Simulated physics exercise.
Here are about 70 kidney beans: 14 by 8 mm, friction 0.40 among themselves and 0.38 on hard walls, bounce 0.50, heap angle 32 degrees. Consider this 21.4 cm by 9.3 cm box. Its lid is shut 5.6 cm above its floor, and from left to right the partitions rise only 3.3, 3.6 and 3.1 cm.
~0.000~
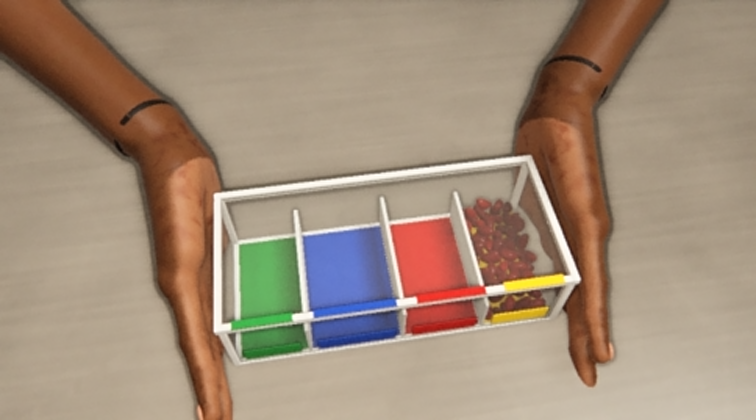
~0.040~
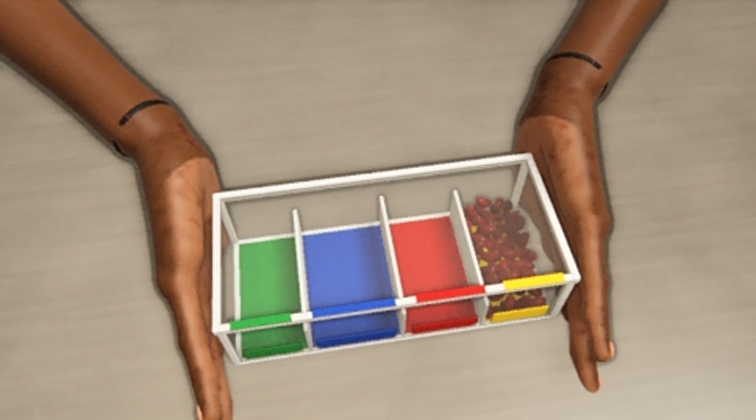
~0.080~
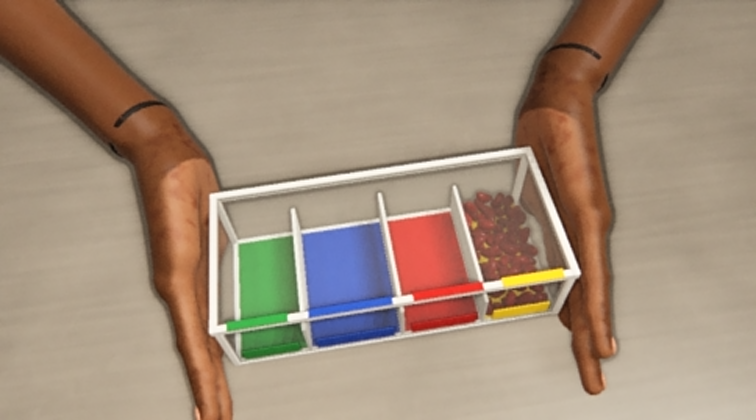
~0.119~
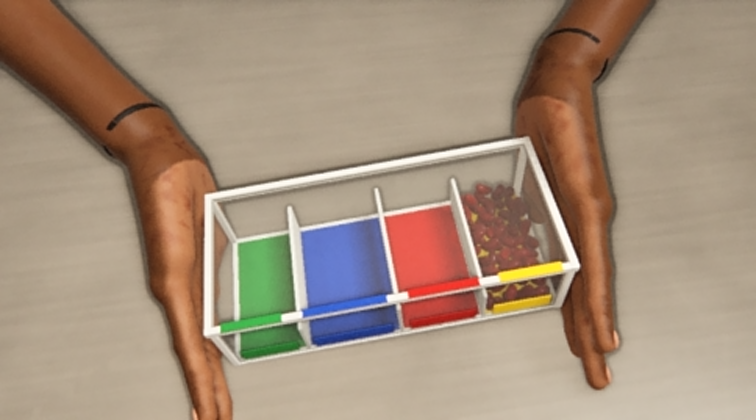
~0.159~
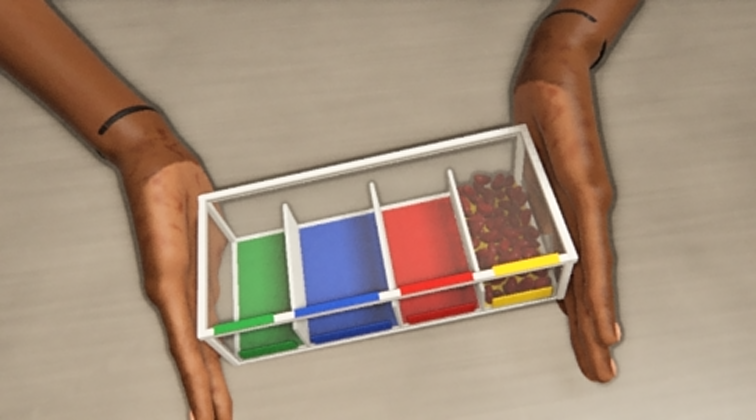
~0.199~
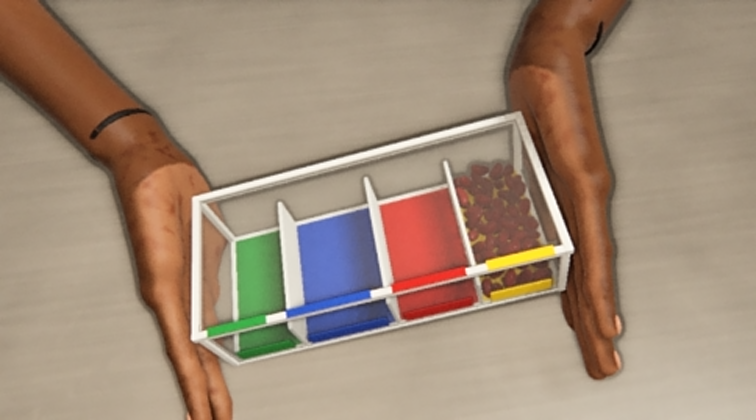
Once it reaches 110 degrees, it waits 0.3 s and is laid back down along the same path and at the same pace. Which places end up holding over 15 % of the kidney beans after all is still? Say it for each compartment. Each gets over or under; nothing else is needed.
Red ends under. Blue ends under. Green ends over. Yellow ends under.
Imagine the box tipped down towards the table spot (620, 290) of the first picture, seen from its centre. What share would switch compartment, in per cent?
Around 0 percent of them.
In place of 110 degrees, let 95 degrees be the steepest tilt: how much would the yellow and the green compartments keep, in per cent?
Shares: Yellow 20, green 70, in per cent.
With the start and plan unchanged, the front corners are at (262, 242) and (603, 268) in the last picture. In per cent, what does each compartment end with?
In the end red holds 0 %, blue holds 0 %, green holds 0 % and yellow holds 100 %.
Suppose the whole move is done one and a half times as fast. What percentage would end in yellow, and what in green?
Yellow 0 %; green 100 %.
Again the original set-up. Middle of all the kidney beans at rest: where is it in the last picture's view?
Approximately (267, 304) in the last picture.
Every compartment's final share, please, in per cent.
Red: 0 %, blue: 0 %, green: 100 %, yellow: 0 %.
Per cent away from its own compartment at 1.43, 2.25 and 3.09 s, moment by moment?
Around 95, then 100, then 100.
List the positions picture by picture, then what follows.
The first picture shows box tilt 0 degrees, front corners at (222, 326) and (571, 277); yellow 100 %.
The second picture shows box tilt 1 degrees, front corners at (221, 327) and (571, 276).
The third picture shows box tilt 2 degrees, front corners at (217, 328) and (571, 271).
The fourth picture shows box tilt 5 degrees, front corners at (212, 329) and (570, 264), lowest corner left front.
The fifth picture shows box tilt 9 degrees, front corners at (206, 332) and (567, 255), lowest corner left front.
The sixth picture shows box tilt 13 degrees, front corners at (200, 334) and (563, 247), lowest corner left front; yellow 100 %. Its pace works out near 90 degrees a second.
Then, at 1.43 s, tilt 110 degrees; red 30 %, blue 30 %, green 35 %, yellow 5 %.
After 2.25 s, tilt 58 degrees; green 100 %.
After 3.09 s, tilt 0 degrees; green 100 %.
By 3.4 s all is still; red 0 %, blue 0 %, green 100 %, yellow 0 %.
